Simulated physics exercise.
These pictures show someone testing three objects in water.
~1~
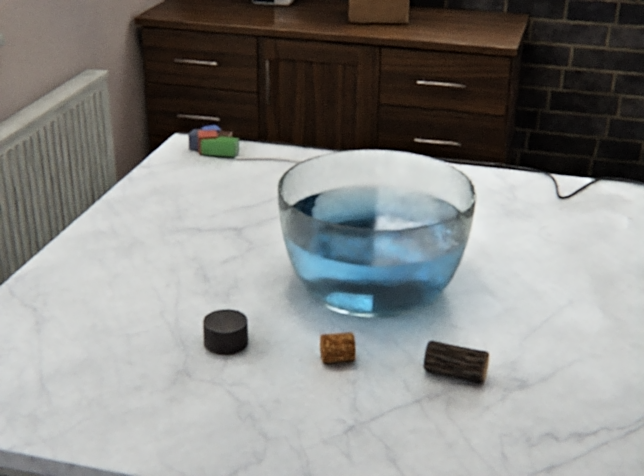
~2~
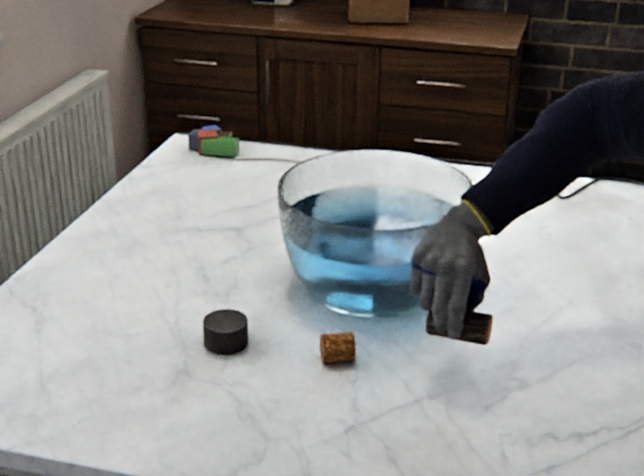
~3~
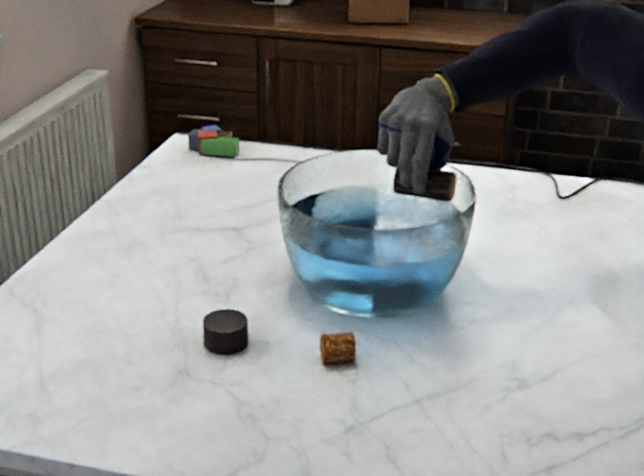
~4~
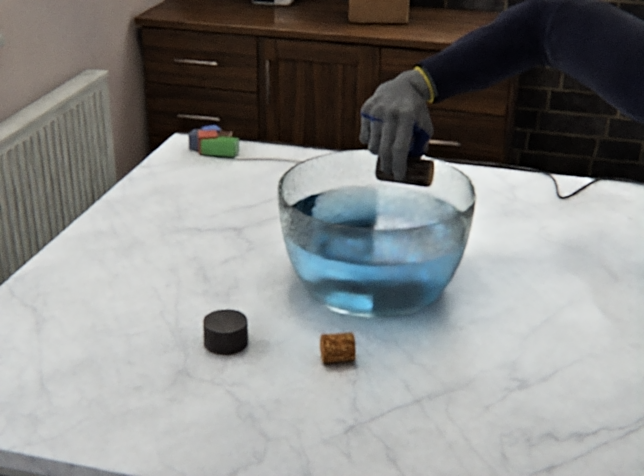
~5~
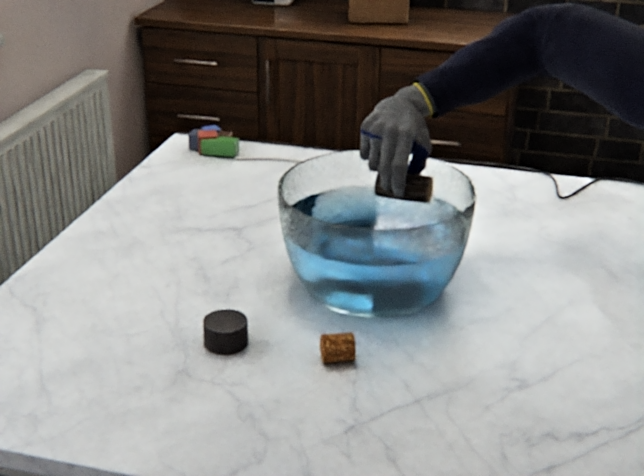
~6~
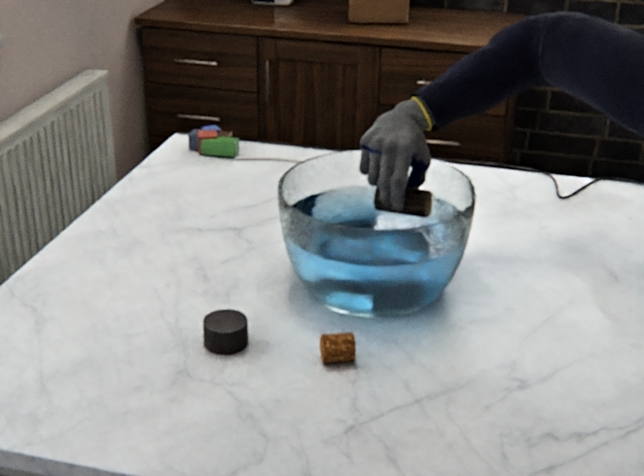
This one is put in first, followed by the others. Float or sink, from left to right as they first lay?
On the left it goes down, in the middle it keeps up, on the right it keeps up.
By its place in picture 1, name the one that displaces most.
I'd name the left-hand piece.
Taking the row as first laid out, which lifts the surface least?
That is the central piece.
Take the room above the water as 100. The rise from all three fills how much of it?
6 %.
Shortly, the piece of branch bobs at the top.
Then, the cork bobs at the top.
At the finish, the iron weight ends at the bottom; afloat, cork and piece of branch.
